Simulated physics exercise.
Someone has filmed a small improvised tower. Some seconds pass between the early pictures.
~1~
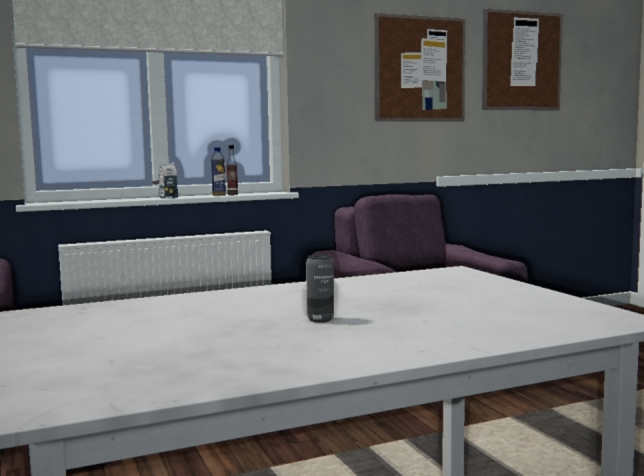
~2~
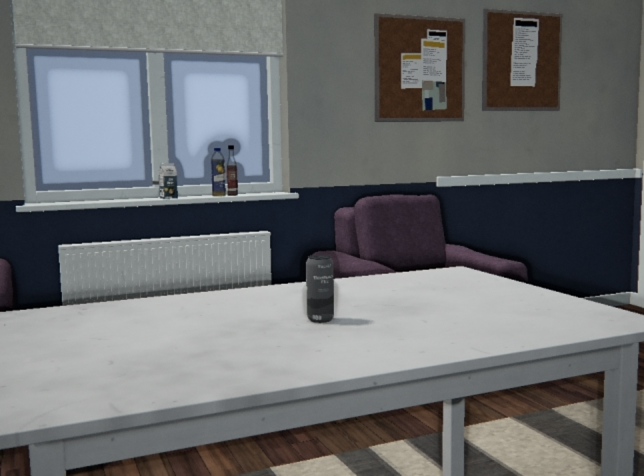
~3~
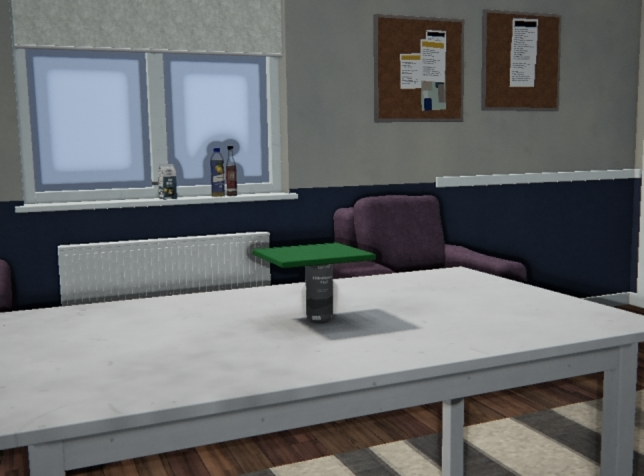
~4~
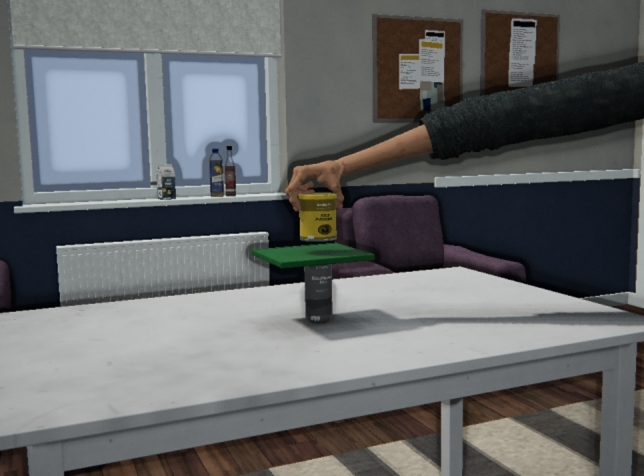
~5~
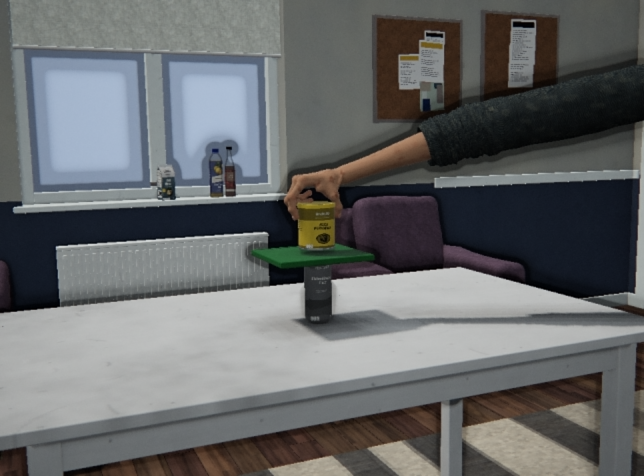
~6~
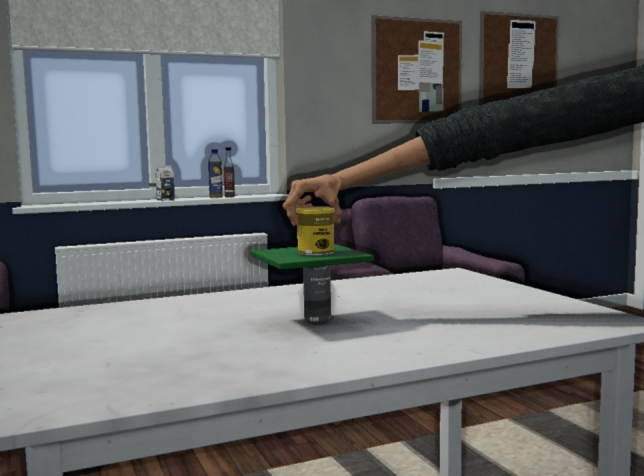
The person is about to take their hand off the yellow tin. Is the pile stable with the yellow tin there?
As it turns out, it stays up.
Then, 0.80 s past the last view, nothing moves.
Then, 1.70 s past the last view, yellow tin resting near (316, 231).
Finally, all 3 still in place. Final places as the last picture's camera would see them, yellow tin near (316, 231). The stack keeps its balance.
